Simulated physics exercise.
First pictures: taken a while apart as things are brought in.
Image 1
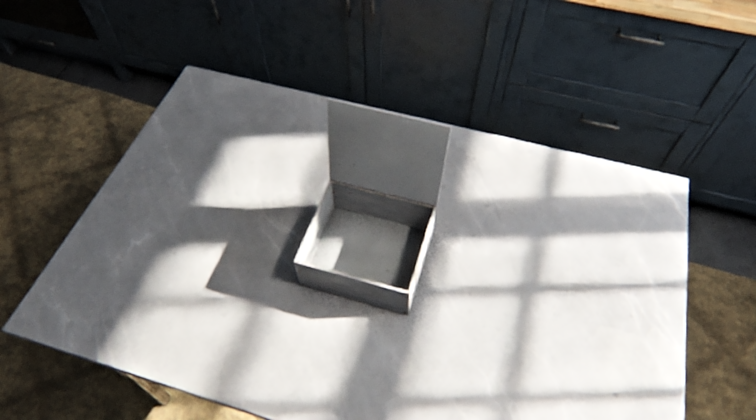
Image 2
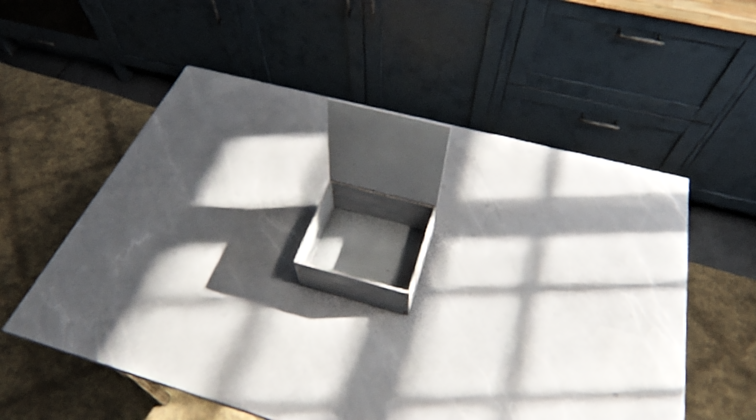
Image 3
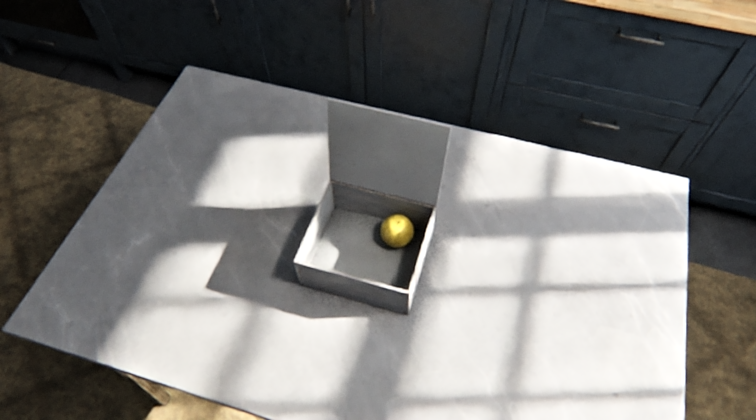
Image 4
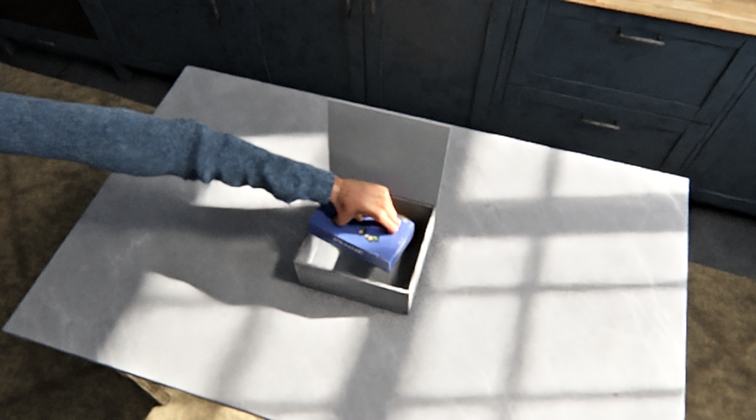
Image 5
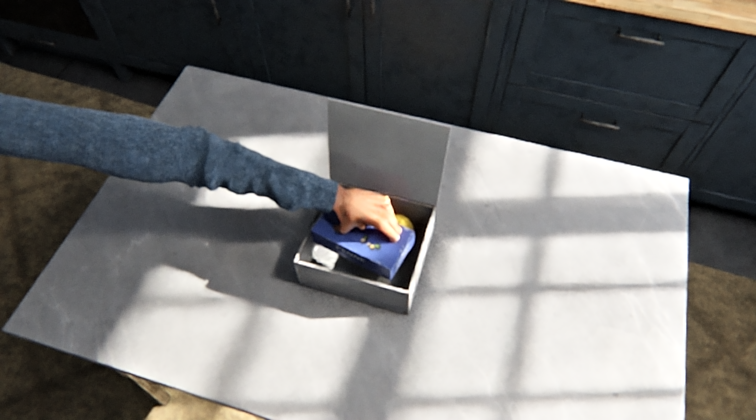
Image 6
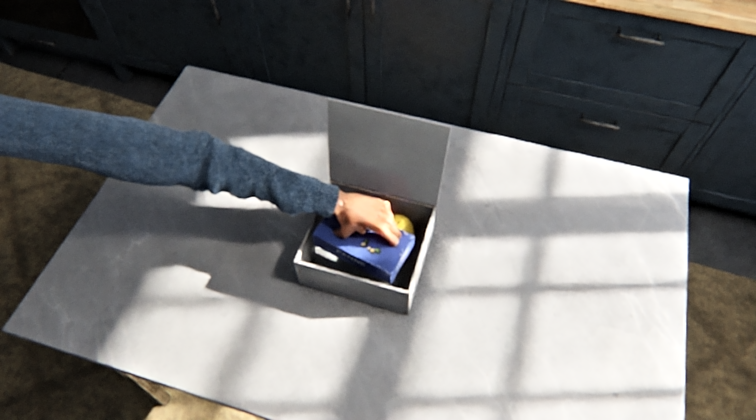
A hand in a blue sleeve lowering a blue packet into an open grey box where a yellow apple has appeared.
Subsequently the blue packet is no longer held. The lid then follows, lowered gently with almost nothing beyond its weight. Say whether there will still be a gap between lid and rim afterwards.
There will be no gap.
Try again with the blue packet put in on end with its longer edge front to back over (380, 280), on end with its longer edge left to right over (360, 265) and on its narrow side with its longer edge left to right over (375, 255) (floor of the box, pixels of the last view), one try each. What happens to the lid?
Open; open; shut.
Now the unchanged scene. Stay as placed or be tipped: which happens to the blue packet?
By the end it has kept its angle.
Then, 1.00 s later than the last frame, lid starting down; blue packet moved a little near (364, 258).
Then, 1.60 s later than the last frame, lid 58° above the rim; blue packet moved a little near (364, 258).
Then, 1.90 s later than the last frame, lid 17° above the rim; blue packet moved a little near (364, 258).
When it is over, lid shut; moved from the start, blue packet; yellow apple as before. End places, in pixels of the last picture, blue packet near (364, 258).
